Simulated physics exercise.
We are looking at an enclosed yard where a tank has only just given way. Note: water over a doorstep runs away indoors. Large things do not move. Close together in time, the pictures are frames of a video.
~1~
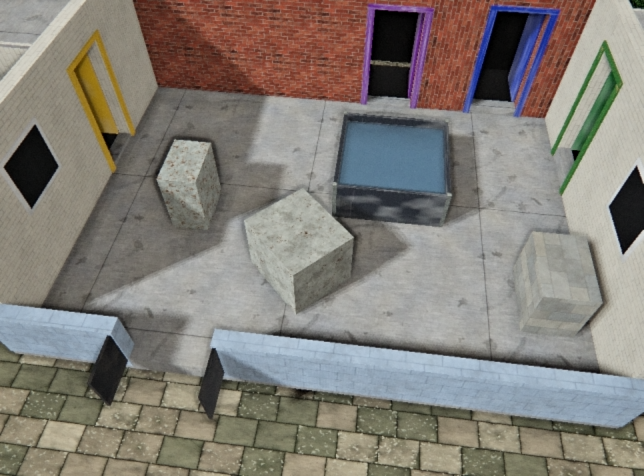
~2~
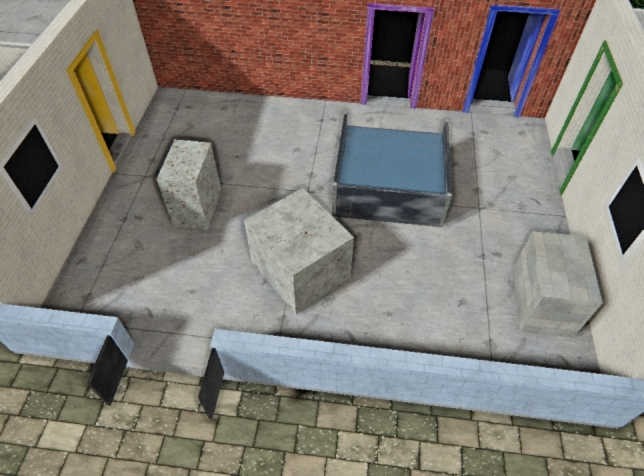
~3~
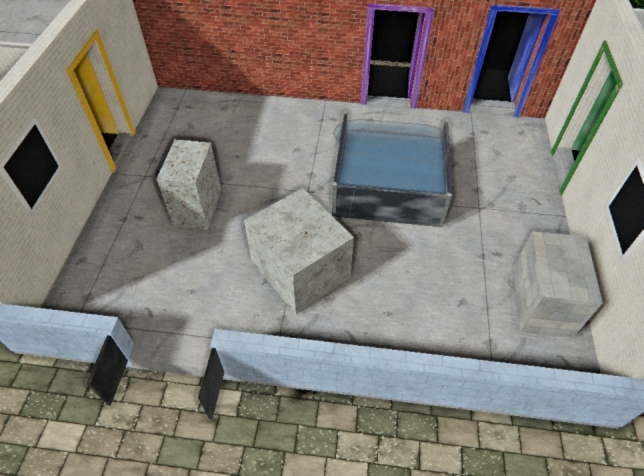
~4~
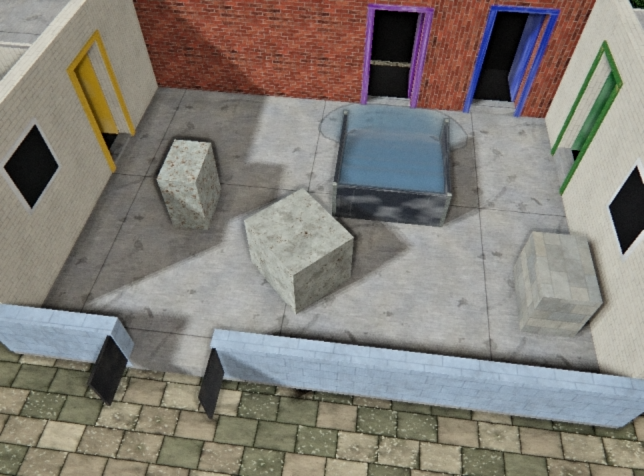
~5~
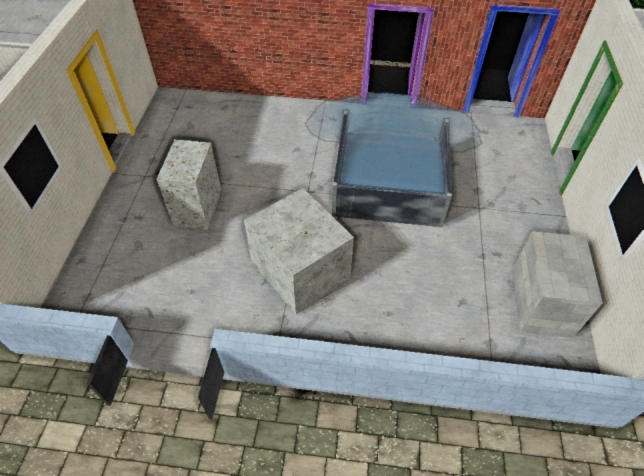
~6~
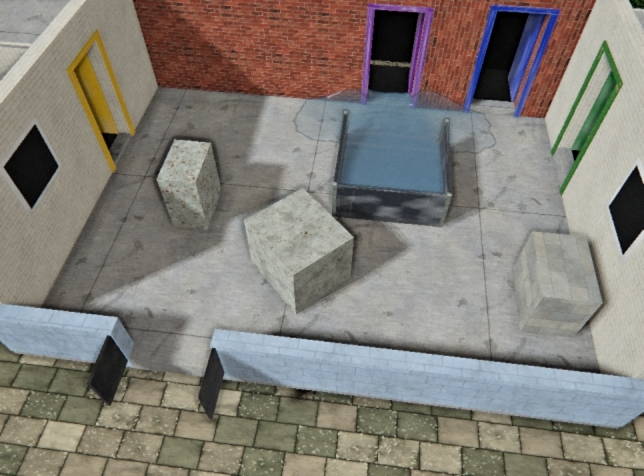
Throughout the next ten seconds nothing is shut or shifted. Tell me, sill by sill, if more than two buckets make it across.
One by one: The green door does not exceed two buckets. The yellow door does not exceed two buckets. The blue door does not exceed two buckets. The purple door exceeds two buckets.
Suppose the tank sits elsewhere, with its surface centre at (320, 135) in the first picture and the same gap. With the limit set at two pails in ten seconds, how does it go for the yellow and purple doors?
Well, the yellow door gets past it, while the purple door gets past it.
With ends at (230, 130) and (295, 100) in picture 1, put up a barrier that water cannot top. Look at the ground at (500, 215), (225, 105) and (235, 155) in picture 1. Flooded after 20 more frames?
One after the other: Awash, no water, wet.
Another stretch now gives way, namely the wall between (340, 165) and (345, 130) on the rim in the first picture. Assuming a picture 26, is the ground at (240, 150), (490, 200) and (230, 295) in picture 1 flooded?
Submerged, unwetted, submerged.
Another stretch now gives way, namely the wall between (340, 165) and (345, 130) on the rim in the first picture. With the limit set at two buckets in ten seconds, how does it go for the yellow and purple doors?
Yellow exceeds the limit, purple falls short.
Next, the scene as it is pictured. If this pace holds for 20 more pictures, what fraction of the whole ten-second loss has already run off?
Some 85 per cent.
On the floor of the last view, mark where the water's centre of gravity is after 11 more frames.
That puts it at around (391, 142).
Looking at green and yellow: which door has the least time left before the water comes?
My answer is the door marked green.
A moment on, water covers 15 % of the floor; the green door not reached, the yellow door not reached, the blue door wet at the sill, nothing in, the purple door far over two buckets in.
Next, water covers 25 % of the floor; the green door wet at the sill, nothing in, the yellow door not reached, the blue door wet at the sill, nothing in, the purple door far over two buckets in.
Then, water covers 40 % of the floor; the green door wet at the sill, nothing in, the yellow door wet at the sill, nothing in, the blue door wet at the sill, nothing in, the purple door far over two buckets in.
Later, water covers 70 % of the floor; the green door wet at the sill, nothing in, the yellow door under two buckets in, the blue door wet at the sill, nothing in, the purple door far over two buckets in.
In the end, water covers 90 % of the floor; the green door wet at the sill, nothing in, the yellow door under two buckets in, the blue door wet at the sill, nothing in, the purple door far over two buckets in.
